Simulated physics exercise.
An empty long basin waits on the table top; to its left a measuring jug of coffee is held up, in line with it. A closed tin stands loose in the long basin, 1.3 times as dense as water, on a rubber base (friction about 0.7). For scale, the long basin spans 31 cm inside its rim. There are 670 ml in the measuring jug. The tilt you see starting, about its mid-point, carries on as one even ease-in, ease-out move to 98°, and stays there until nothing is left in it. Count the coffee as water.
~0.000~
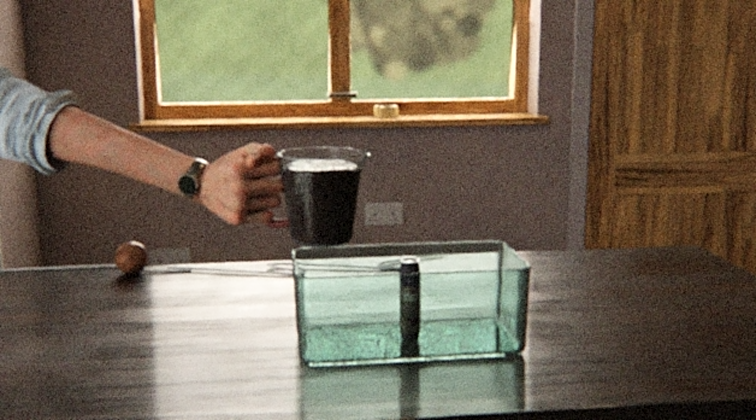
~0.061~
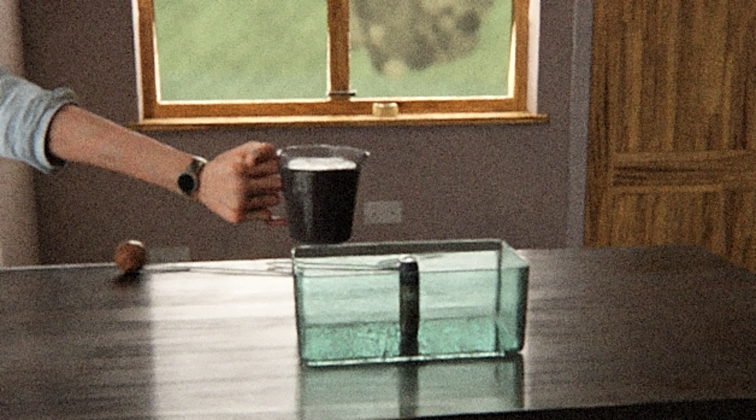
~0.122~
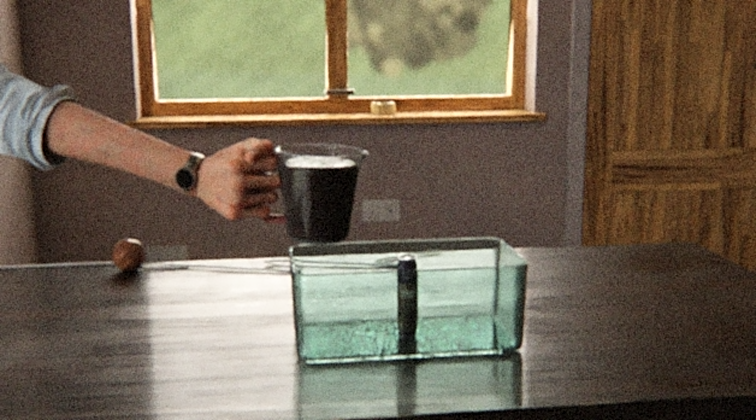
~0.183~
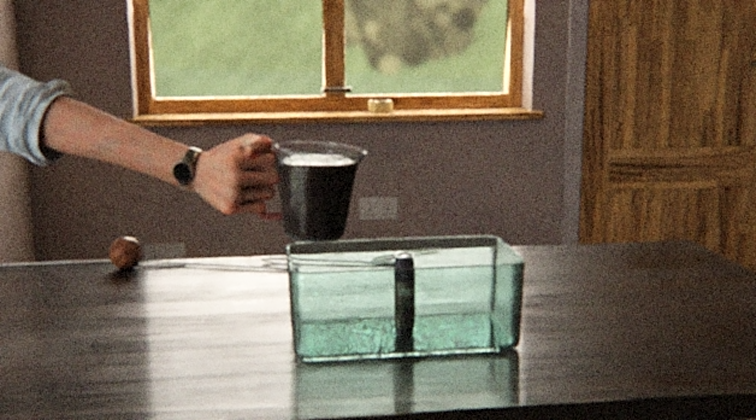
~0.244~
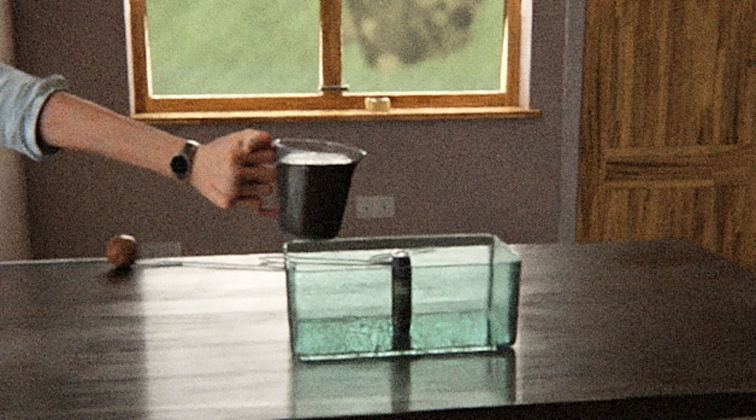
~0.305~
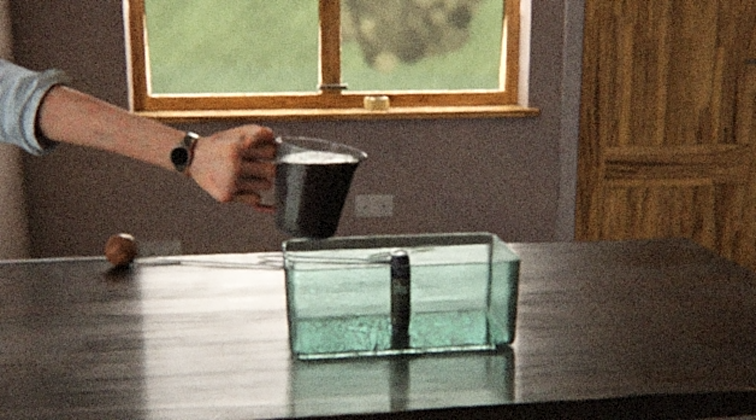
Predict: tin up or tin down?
It goes over.
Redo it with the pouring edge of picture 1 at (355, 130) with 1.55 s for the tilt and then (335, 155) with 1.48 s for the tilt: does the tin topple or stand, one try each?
First it topples; then it keeps standing.
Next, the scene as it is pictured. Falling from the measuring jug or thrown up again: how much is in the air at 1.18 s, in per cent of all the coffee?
Some 12 per cent.
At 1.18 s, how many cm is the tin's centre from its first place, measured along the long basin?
About 0 cm.
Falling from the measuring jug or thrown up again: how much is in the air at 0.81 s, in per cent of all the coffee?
About 12 per cent.
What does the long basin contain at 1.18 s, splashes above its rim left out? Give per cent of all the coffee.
Near 58 in a hundred.
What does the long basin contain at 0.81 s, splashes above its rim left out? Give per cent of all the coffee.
About 7 per cent.
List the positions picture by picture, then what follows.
Tilt 0°; pouring edge (370, 154); surface from (282, 167) to (359, 165); the long basin's rim runs from (295, 264) to (516, 255); the tin's top is at (410, 264), in the first picture.
Tilt 0°; pouring edge (369, 153); surface from (281, 165) to (358, 164), in the second picture.
Tilt 2°; pouring edge (368, 152); surface from (281, 164) to (357, 163), in the third picture.
Tilt 4°; pouring edge (367, 152); surface from (279, 162) to (356, 161), in the fourth picture.
Tilt 6°; pouring edge (366, 153); surface from (278, 160) to (355, 160), in the fifth picture.
Tilt 10°; pouring edge (367, 155); surface from (278, 160) to (356, 159), in the sixth picture.
Then, 0.81 s in, the tilt is 56° and 81 per cent is still to pour; the tin stands where it began.
Then, 1.18 s in, the tilt is 88° and 31 per cent is still to pour; the tin stands where it began.
Then, 1.56 s in, the tilt is 98° and 2 per cent is still to pour; the tin leans 50°.
Then, 1.98 s in, the tilt is 98° and 0 per cent is still to pour; the tin lies on its side.
Finally, the tin lies on its side.
